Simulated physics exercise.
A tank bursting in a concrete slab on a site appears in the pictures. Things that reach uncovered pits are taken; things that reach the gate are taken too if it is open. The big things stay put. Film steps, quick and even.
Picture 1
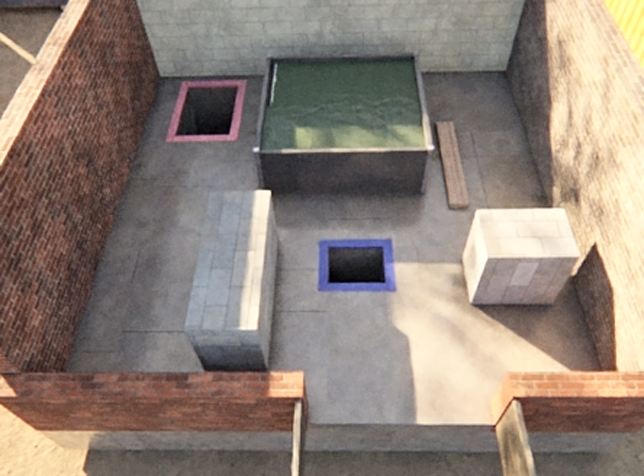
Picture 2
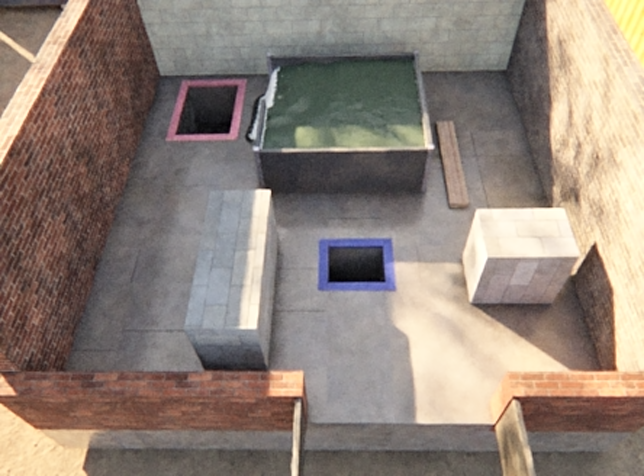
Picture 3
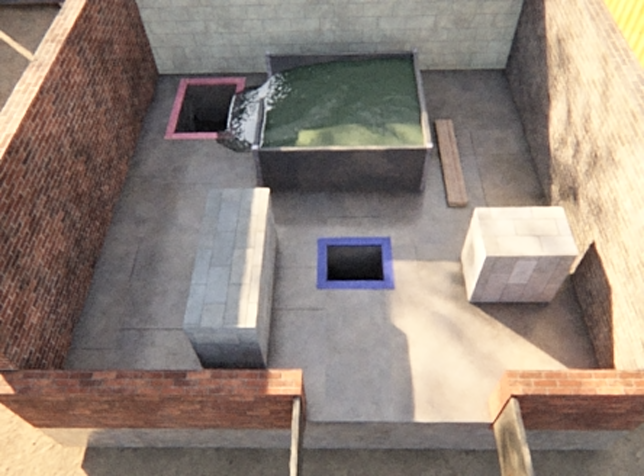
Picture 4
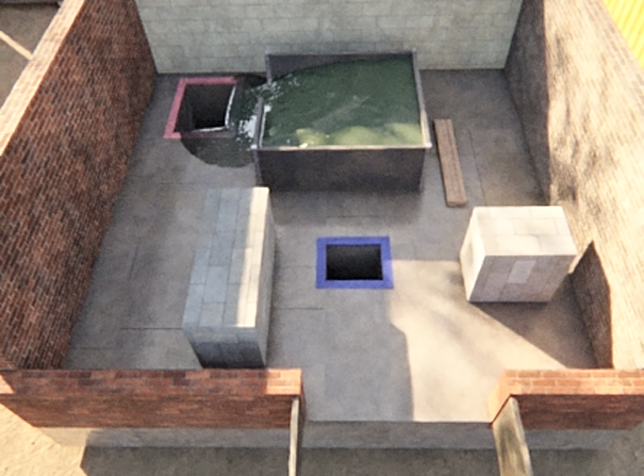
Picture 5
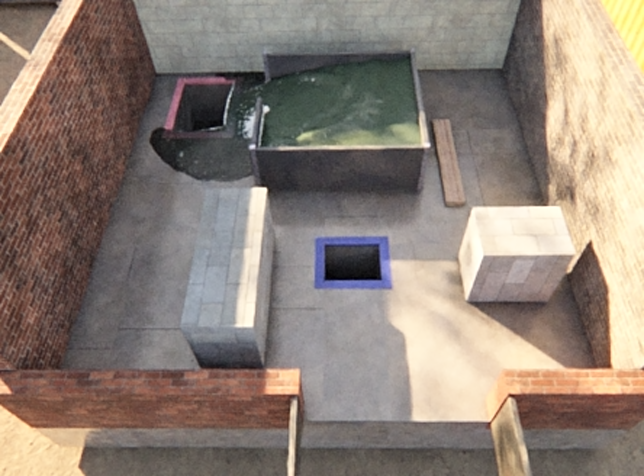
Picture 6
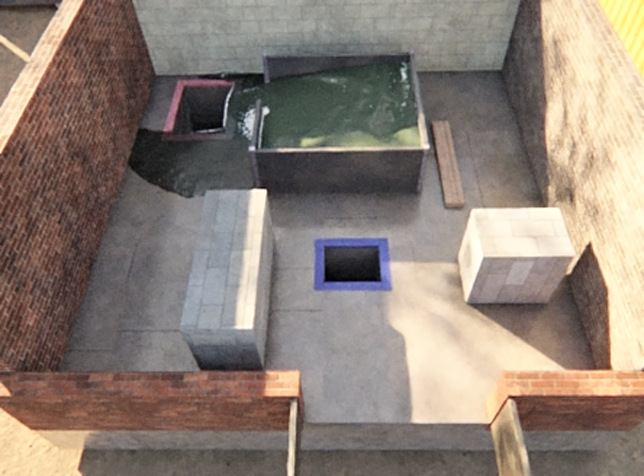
A large tank of green water stood in a walled yard, then its left side opened and water poured out beside the red-edged pit, spreading left and forward across the concrete floor.
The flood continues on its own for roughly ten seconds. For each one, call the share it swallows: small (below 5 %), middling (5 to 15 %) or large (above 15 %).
Calls: Gate - small; pink pit - large; blue pit - small.
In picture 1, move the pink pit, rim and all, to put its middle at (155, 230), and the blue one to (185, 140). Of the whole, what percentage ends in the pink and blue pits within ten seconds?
Pink gets 14 in a hundred; blue gets 50 in a hundred.
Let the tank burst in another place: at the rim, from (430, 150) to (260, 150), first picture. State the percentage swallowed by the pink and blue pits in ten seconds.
The pink pit takes 6 per cent and the blue pit 35 per cent.
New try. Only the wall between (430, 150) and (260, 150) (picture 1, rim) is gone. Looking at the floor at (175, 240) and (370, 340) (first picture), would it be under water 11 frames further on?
Result, in sequence: Inundated; inundated.
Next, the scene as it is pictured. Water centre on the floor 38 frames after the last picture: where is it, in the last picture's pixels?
Close to (306, 158).
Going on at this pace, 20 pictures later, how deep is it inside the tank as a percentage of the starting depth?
I'd put it near 44 per cent.
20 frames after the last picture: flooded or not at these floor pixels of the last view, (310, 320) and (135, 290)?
Spared, soaked.
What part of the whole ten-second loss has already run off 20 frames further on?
Result, approximate: 60 per cent.
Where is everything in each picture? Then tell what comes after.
The first picture shows still water in the water tank at (342, 103).
In the second picture, water pours out at (272, 109) and has run to a hidden place.
In the third picture, the front is at (222, 136), out from the gap at (271, 108).
In the fourth picture, the front is at (185, 136), out from the gap at (270, 108).
In the fifth picture, water pours out at (269, 108) and has run to (159, 142).
In the sixth picture, water pours out at (268, 109) and has run to (131, 155).
A moment on, water covers 15 % of the floor; the gate 0 %, the pink pit 18 %, the blue pit 0 %.
Next, water covers 20 % of the floor; the gate 0 %, the pink pit 31 %, the blue pit 0 %.
Then, water covers 30 % of the floor; the gate 0 %, the pink pit 45 %, the blue pit 0 %.
Later, water covers 30 % of the floor; the gate 0 %, the pink pit 61 %, the blue pit 0 %.
In the end, water covers 30 % of the floor; the gate 0 %, the pink pit 73 %, the blue pit 0 %.
